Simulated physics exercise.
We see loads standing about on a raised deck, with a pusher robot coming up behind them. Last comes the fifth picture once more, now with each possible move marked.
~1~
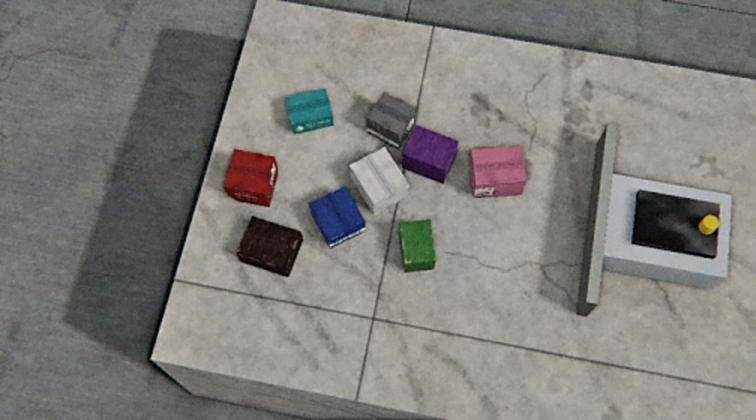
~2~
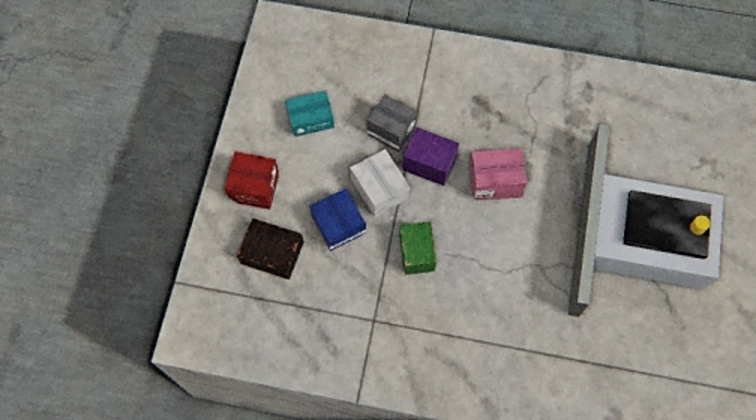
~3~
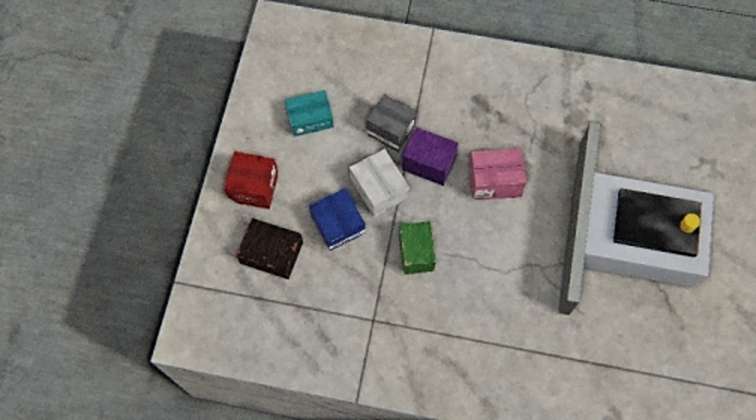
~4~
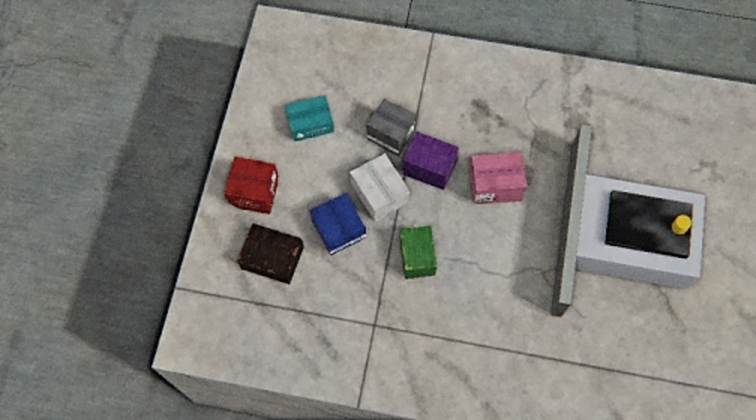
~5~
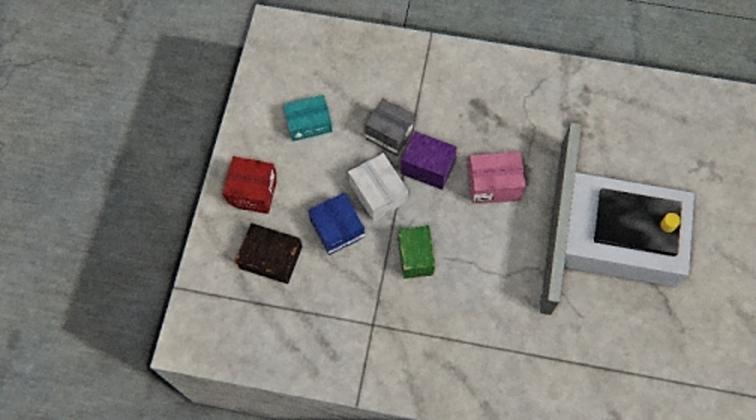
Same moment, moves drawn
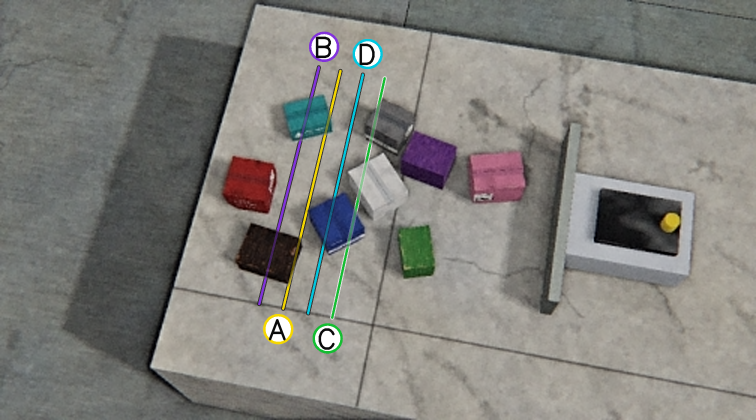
A pusher robot with a wide upright plate edges slowly left across a pale raised deck, toward a loose cluster of small coloured boxes. By the end it has narrowed the gap to the pink box nearest it without touching it, while all the boxes stay in place.
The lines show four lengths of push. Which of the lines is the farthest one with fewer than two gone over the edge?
B.
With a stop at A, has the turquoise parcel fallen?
By then, no.
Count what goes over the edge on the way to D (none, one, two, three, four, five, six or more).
The count is none.
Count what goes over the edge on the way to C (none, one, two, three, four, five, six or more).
The count is none.
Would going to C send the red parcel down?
By then, no.
On the marked copy, A at (313, 183); B at (291, 179); C at (360, 191); D at (337, 187).
With B. Early on, robot (530, 202); grey parcel (378, 117); purple crate (390, 155).
Further on, robot (431, 185); turquoise parcel (268, 102); black crate (254, 258).
At the end, robot (355, 172); red parcel (214, 163); purple crate (229, 122); none fallen.
As for the rest, A is within the limit but short; C is within the limit but short; D is within the limit but short.
